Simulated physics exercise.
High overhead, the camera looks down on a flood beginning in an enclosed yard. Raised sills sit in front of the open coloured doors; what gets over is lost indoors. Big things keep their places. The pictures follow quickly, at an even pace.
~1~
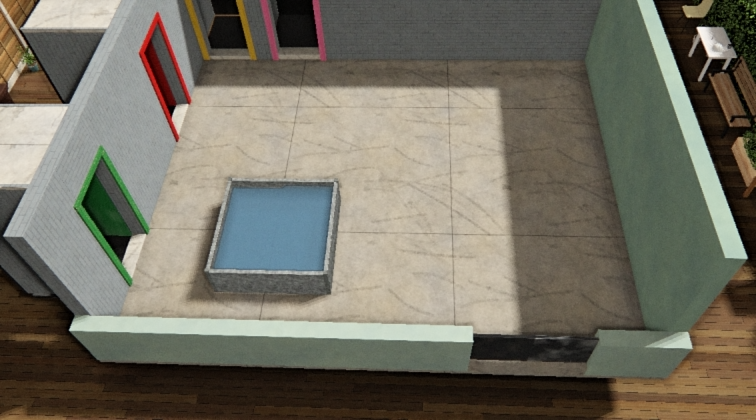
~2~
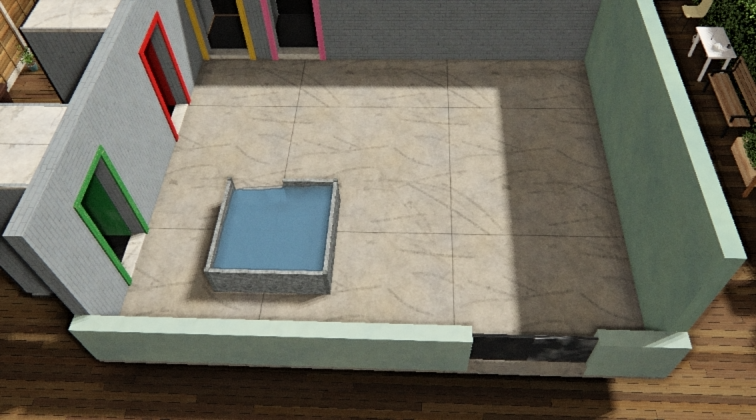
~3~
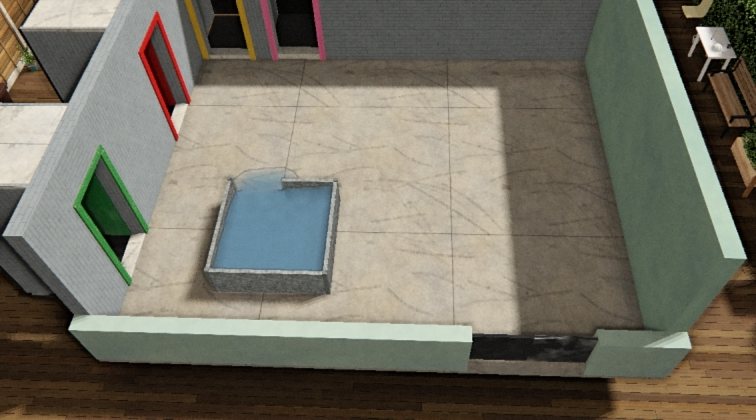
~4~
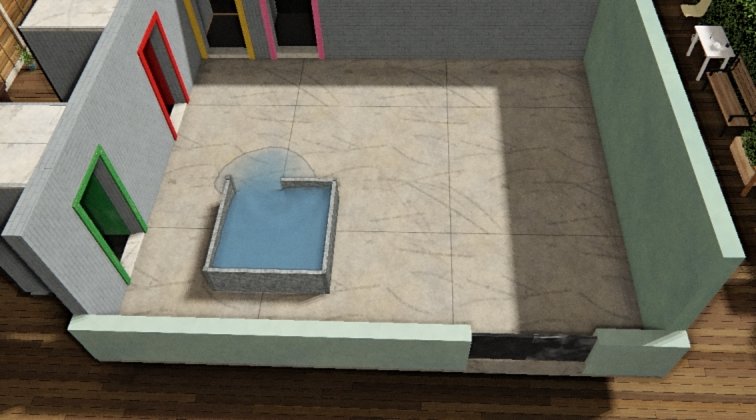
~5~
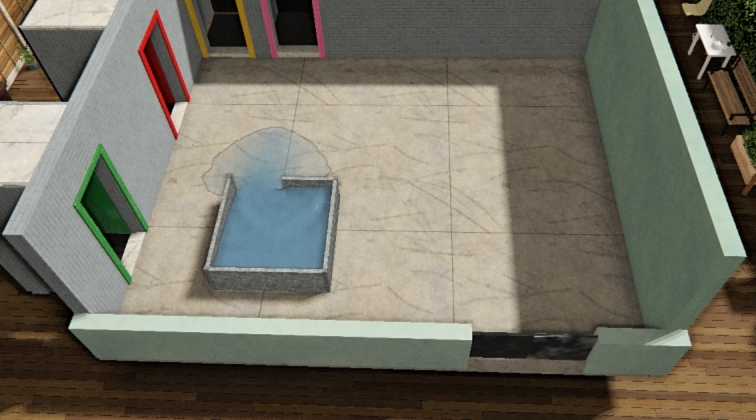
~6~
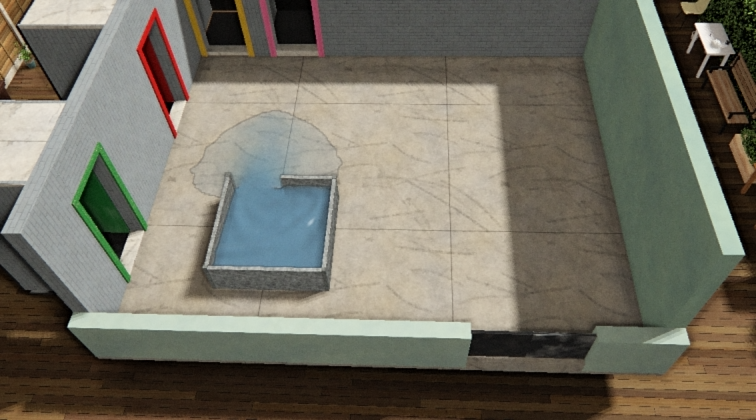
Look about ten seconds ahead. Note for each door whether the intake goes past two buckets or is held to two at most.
Green door: Held to two at most; red door: Past two; pink door: Held to two at most; yellow door: Past two.
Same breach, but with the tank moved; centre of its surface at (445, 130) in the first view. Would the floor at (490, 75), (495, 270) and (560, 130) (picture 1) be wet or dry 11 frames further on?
Well, in the order you listed them, they'd be reached by the flood, unreached and unreached.
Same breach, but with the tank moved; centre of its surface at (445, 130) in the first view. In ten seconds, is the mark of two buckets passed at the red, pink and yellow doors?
Here's how I see it: The red door gets past it, then the pink door doesn't reach it, and the yellow door doesn't reach it.
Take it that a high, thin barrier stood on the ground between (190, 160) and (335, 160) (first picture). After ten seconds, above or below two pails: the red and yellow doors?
So the red door doesn't get there, and the yellow door doesn't get there as well.
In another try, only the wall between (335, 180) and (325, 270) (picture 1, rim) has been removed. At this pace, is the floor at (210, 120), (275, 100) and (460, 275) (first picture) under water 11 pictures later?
Following the listed order, the three come out not reached, not reached and reached by the spill.
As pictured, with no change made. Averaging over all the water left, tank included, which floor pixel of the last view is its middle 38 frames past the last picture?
My pick is pixel (306, 135).
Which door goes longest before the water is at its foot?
That is the green one.
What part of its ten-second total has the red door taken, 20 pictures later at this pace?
Close to 30 %.
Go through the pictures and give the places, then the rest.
In the first picture, the open tank at (276, 226) is whole and still.
In the second picture, water pours out on the open tank's far side and has run to a hidden place.
In the third picture, the front is at (283, 172), out from the gap on the open tank's far side.
In the fourth picture, the front is at (282, 151), out from the gap on the open tank's far side.
In the fifth picture, the front is at (268, 131), out from the gap on the open tank's far side.
In the sixth picture, the front is at (267, 114), out from the gap on the open tank's far side.
A moment on, water covers 20 % of the floor; the green door not reached, the red door not reached, the pink door not reached, the yellow door not reached.
Next, water covers 25 % of the floor; the green door not reached, the red door under two buckets in, the pink door wet at the sill, nothing in, the yellow door wet at the sill, nothing in.
Then, water covers 30 % of the floor; the green door not reached, the red door over two buckets in, the pink door under two buckets in, the yellow door over two buckets in.
Later, water covers 45 % of the floor; the green door wet at the sill, nothing in, the red door over two buckets in, the pink door under two buckets in, the yellow door over two buckets in.
In the end, water covers 75 % of the floor; the green door wet at the sill, nothing in, the red door far over two buckets in, the pink door under two buckets in, the yellow door over two buckets in.
